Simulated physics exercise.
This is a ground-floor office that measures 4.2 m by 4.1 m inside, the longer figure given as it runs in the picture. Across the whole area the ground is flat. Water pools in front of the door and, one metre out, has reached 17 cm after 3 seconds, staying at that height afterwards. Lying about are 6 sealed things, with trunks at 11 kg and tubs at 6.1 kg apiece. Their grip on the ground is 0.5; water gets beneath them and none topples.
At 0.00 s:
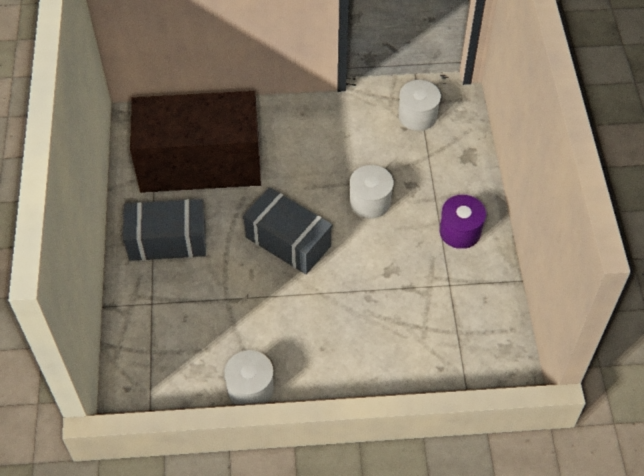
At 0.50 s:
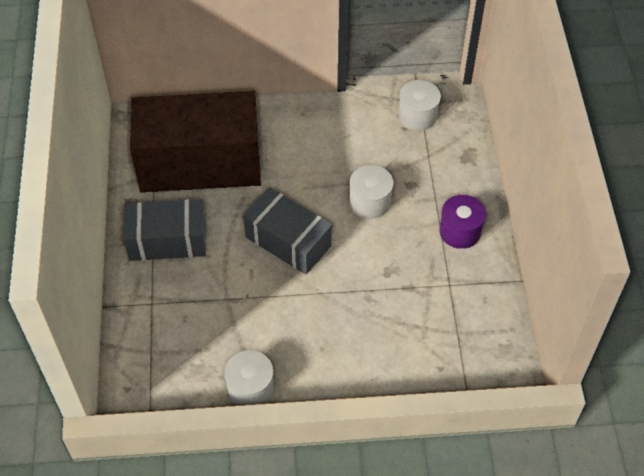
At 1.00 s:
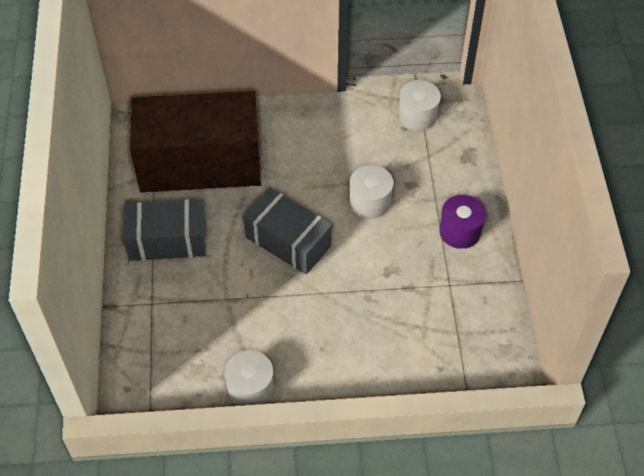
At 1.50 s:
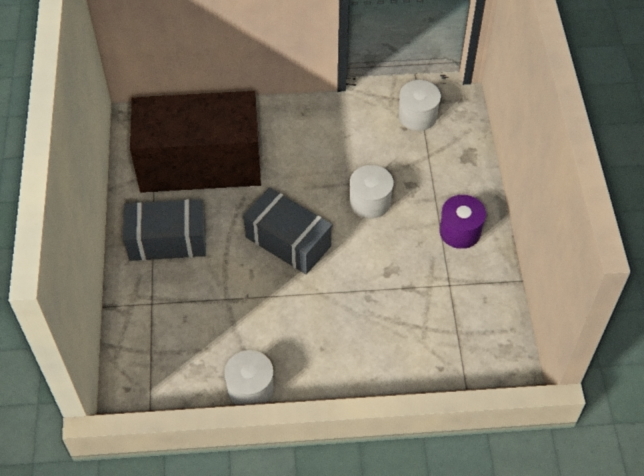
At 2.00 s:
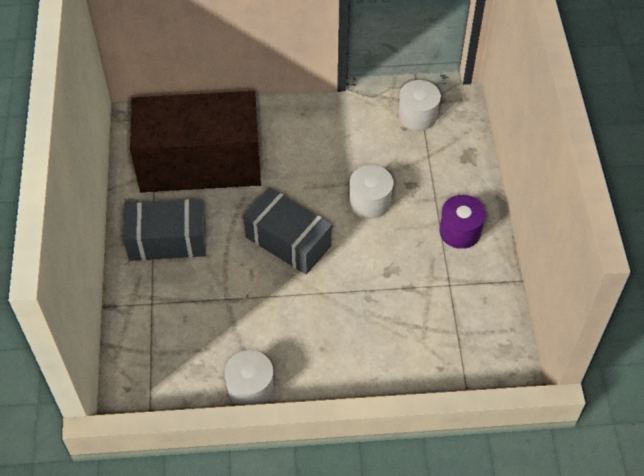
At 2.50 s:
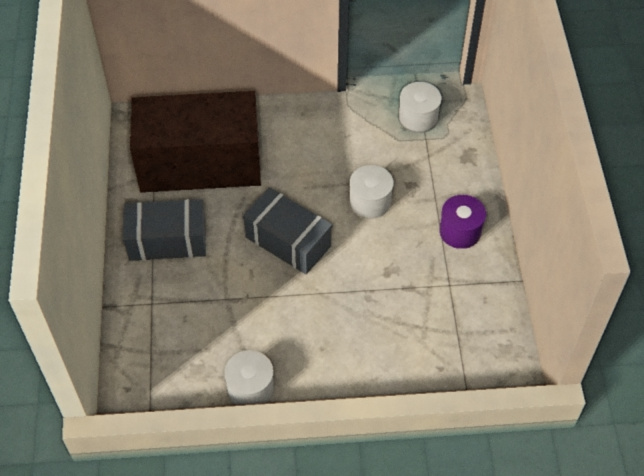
A small walled room with a dark brown block, two strapped trunks and four tubs stayed still while greenish water covered the ground outside, then a little seeped in through the doorway around a white tub.
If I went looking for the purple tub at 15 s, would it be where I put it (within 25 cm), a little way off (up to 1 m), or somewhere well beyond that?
You would find it well beyond that.
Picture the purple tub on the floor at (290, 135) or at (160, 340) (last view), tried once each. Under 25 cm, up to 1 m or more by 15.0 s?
So, one try each: It budges a bit the first time and goes a long distance the second.
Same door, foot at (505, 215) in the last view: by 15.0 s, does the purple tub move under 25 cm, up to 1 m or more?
As for the purple tub, it winds up a long way off.
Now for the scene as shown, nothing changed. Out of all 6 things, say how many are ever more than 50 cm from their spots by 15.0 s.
My count gives 6.
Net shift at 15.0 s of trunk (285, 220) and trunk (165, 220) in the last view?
Net displacement, in order: 30 cm; 200 cm.
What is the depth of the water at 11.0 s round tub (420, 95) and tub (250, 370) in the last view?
Depths: Near 11 cm, then near 9 cm.
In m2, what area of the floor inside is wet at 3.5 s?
Wet area: Approx. 3.0 m2.
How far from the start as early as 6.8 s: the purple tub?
It is about 200 cm out of place by then.
After 3.5 s the purple tub is near (464, 212), 0.0 m from its start, aground; 0 afloat.
After 6.8 s the purple tub is near (439, 373), 1.9 m from its start, afloat; 3 afloat.
After 11.0 s the purple tub is near (216, 365), 3.0 m from its start, afloat; 6 afloat.
After 15.0 s the purple tub is near (184, 301), 3.0 m from its start, afloat; 6 afloat.
